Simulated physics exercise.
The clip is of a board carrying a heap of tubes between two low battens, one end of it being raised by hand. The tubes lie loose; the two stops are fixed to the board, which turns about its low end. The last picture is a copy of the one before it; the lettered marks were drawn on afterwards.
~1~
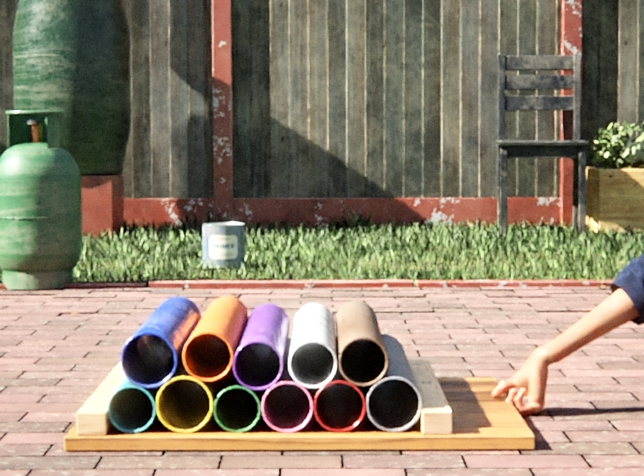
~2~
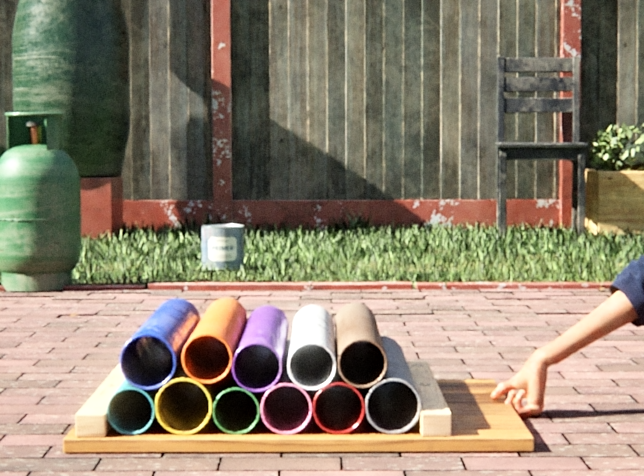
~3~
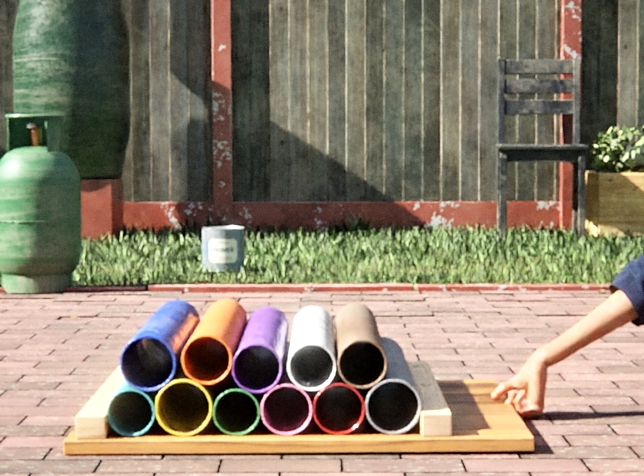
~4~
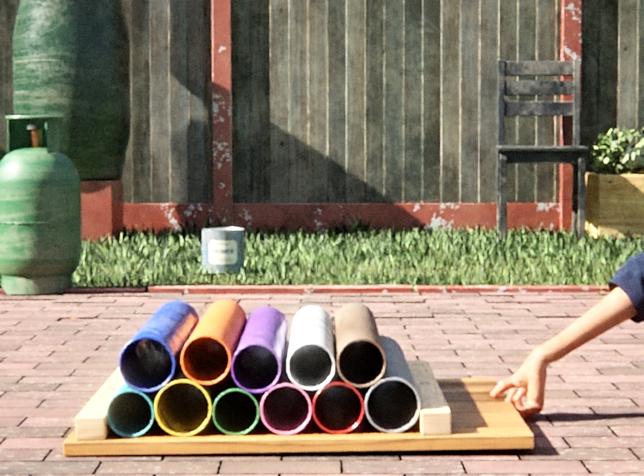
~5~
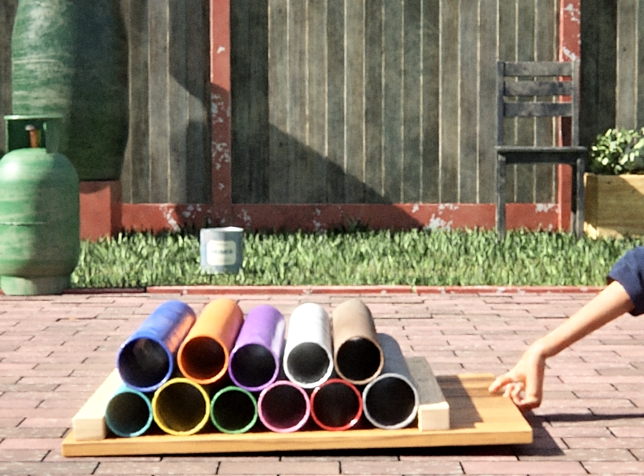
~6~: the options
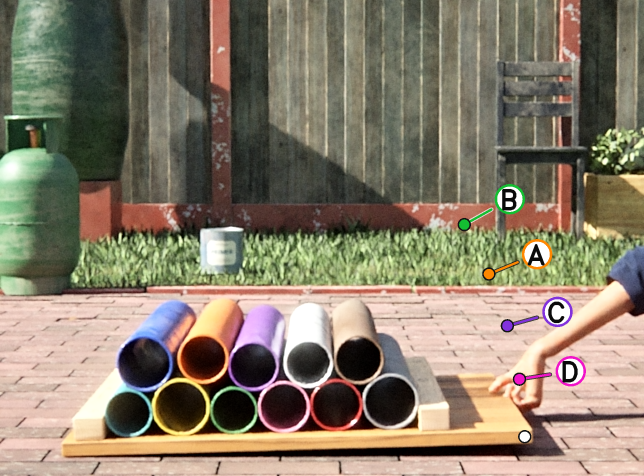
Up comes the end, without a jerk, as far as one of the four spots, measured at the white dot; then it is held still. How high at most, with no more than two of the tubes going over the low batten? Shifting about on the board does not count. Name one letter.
The answer is mark A.
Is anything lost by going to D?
No, at D.
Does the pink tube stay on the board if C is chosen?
Yes, with C.
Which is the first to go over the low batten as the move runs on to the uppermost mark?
The blue one.
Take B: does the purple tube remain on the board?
The purple tube: No.
On the marked copy, A at (489, 274); B at (464, 225); C at (508, 326); D at (520, 379); the white dot at (524, 437).
Taking A. A third of the way, board at 15°.
Two thirds of the way, board at 22°.
When it is over, board at 22°, one over the low batten (blue).
As for the rest, B five over the low batten; C none over the low batten; D none over the low batten.
